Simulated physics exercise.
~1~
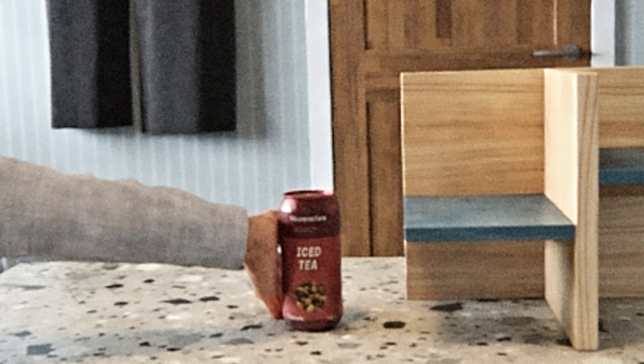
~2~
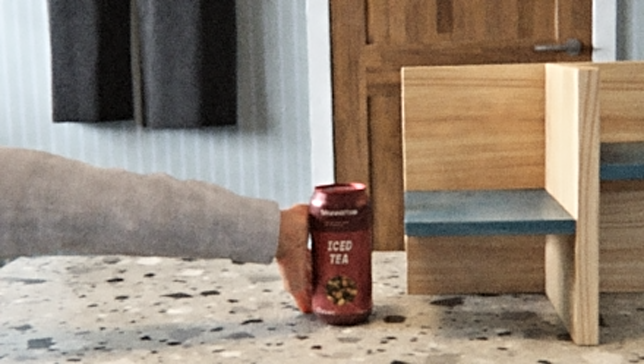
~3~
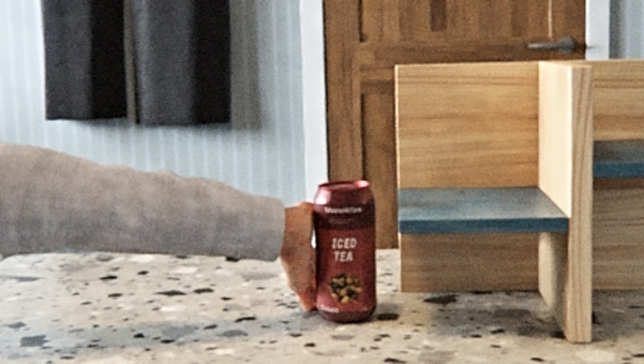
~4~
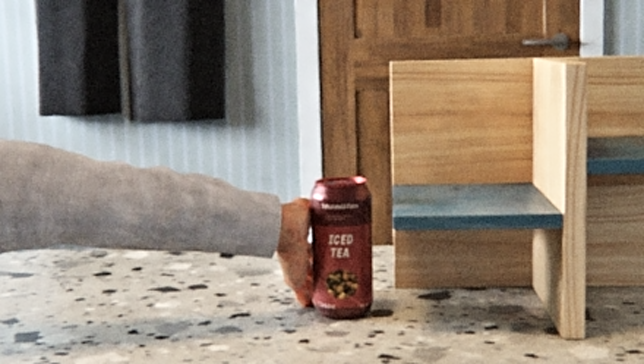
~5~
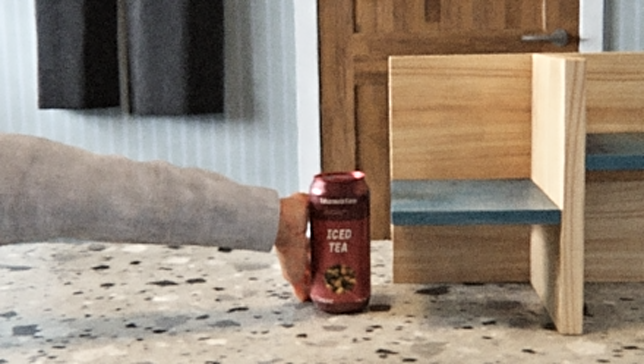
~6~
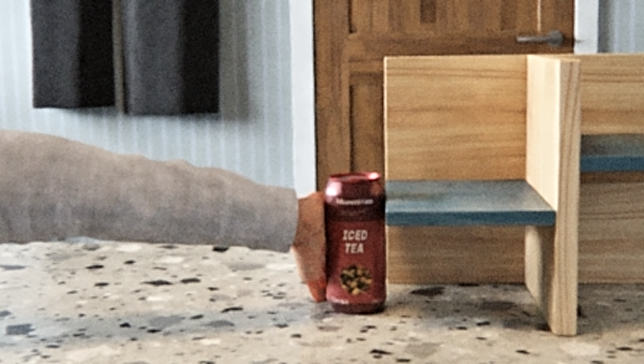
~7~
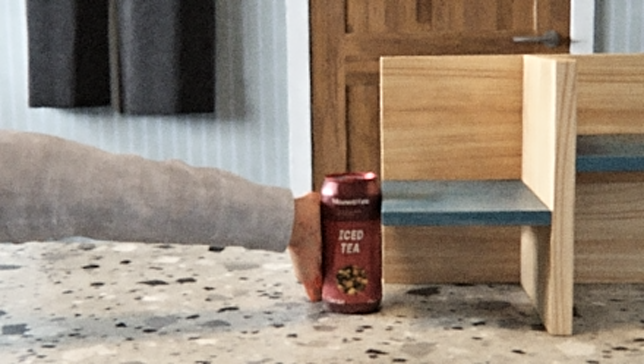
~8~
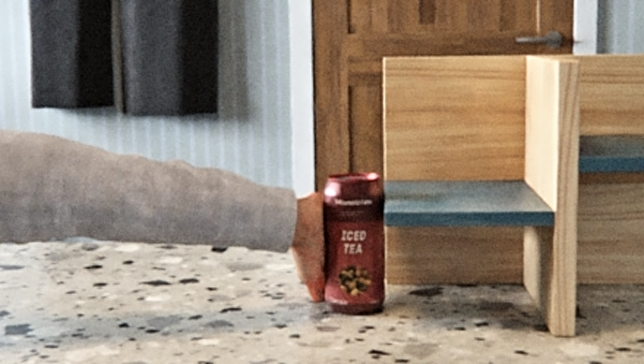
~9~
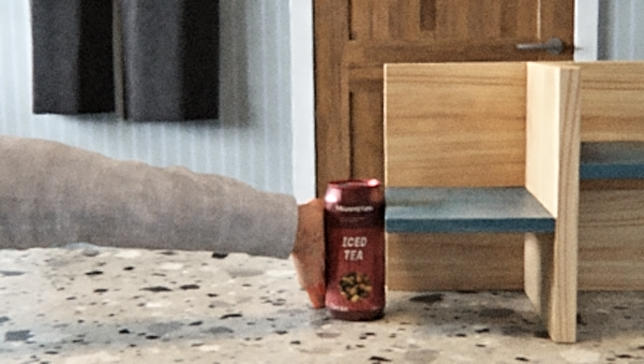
In the video, a hand in a grey sleeve slides an upright red iced tea can rightward across a speckled surface toward a low blue shelf in a wooden unit, and the can, too tall to fit under it, stops at the shelf's edge.
